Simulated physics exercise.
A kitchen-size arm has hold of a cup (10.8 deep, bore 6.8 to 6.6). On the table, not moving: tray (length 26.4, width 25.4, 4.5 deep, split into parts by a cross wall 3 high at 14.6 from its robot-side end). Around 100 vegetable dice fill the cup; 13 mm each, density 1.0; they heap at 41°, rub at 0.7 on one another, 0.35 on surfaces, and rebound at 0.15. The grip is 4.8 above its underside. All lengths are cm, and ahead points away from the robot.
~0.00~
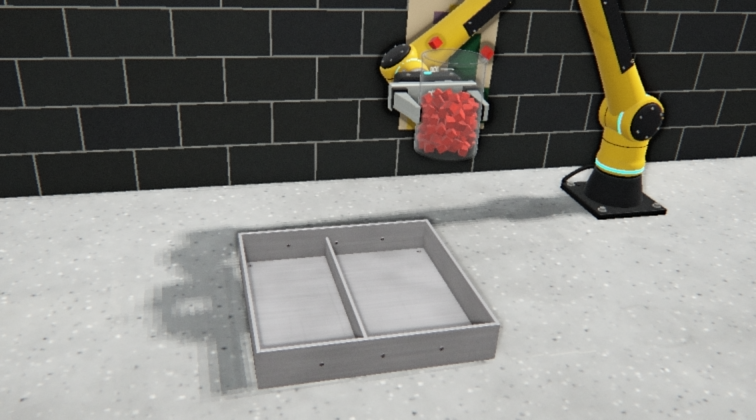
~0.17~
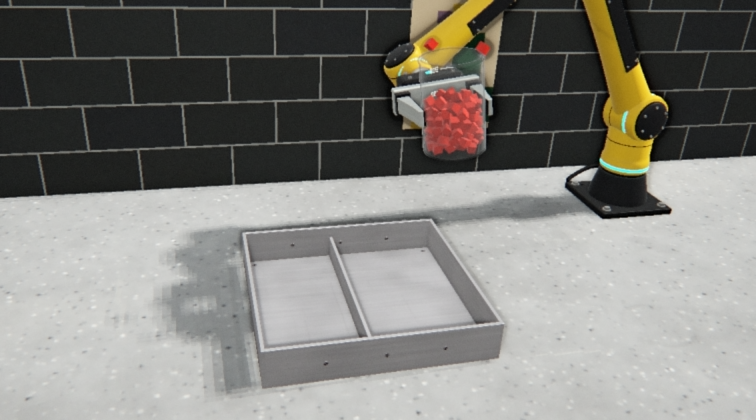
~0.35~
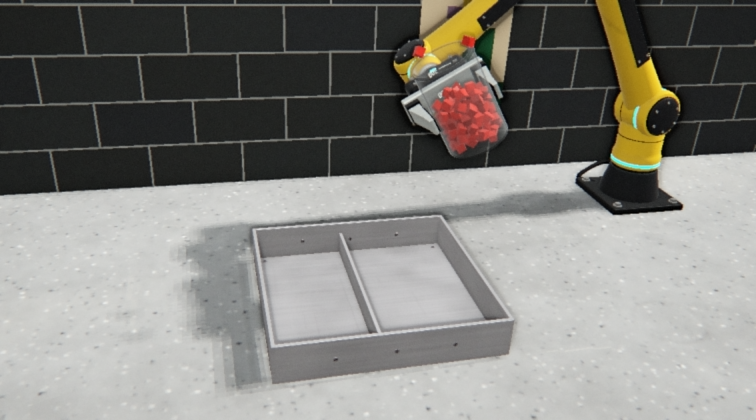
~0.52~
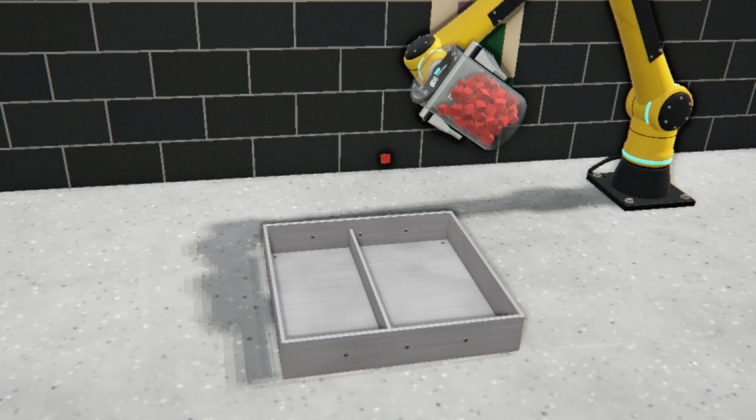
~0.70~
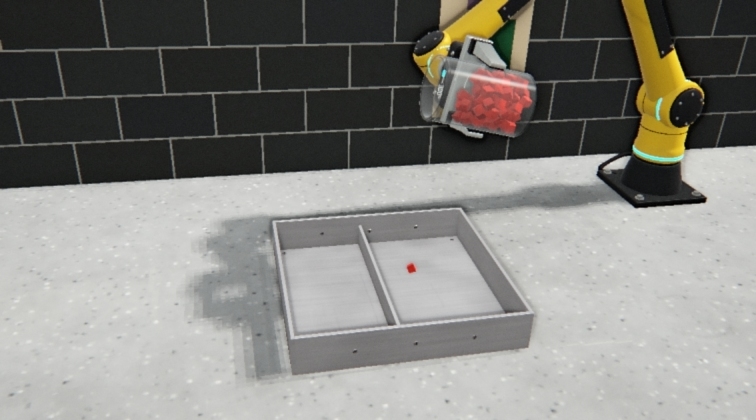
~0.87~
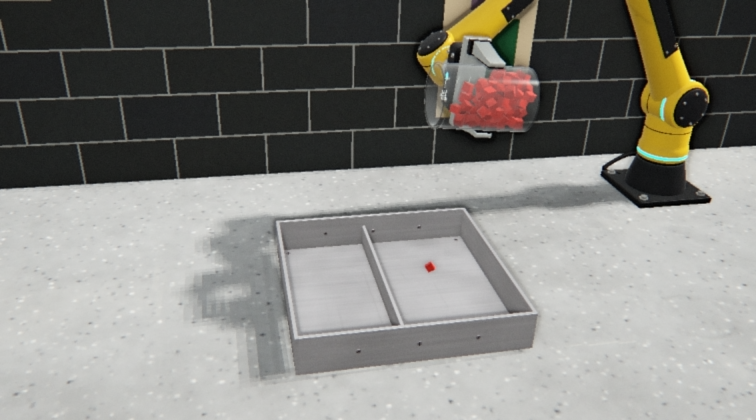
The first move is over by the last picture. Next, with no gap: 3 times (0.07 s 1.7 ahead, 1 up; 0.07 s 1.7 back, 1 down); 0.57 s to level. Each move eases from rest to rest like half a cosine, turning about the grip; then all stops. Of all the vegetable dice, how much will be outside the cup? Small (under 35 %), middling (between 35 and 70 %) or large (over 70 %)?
Outside the cup the share is middling, between 35 and 70 %.
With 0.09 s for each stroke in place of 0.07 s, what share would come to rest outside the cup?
It would be near 25 per cent.
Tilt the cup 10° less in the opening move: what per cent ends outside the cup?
About 10 per cent.
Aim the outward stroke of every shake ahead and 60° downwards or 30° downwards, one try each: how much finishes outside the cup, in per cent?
About 0 and 5 per cent.
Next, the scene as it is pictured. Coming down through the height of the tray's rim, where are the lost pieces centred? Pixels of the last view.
Around (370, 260).
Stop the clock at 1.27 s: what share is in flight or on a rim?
About 12 per cent.
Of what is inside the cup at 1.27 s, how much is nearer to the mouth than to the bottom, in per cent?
Roughly 75 per cent.
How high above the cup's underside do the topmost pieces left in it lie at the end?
Some 5.0 cm.
After 1.27 s, tilted 85° forward, highest piece 27 above the table; 75 in the cup, 7 in the far-side part, 2 in the robot-side part, 12 in flight or on a rim.
After 1.66 s, tilted 23° forward, highest piece 29 above the table; 50 in the cup, 35 in the far-side part, 11 in the robot-side part.
After 2.06 s, level, highest piece 27 above the table; 50 in the cup, 35 in the far-side part, 11 in the robot-side part.
After 3.11 s, level, highest piece 26 above the table; 50 in the cup, 35 in the far-side part, 11 in the robot-side part.
At rest, 50 in the cup, 35 in the far-side part, 11 in the robot-side part. That is 48 % outside the cup.
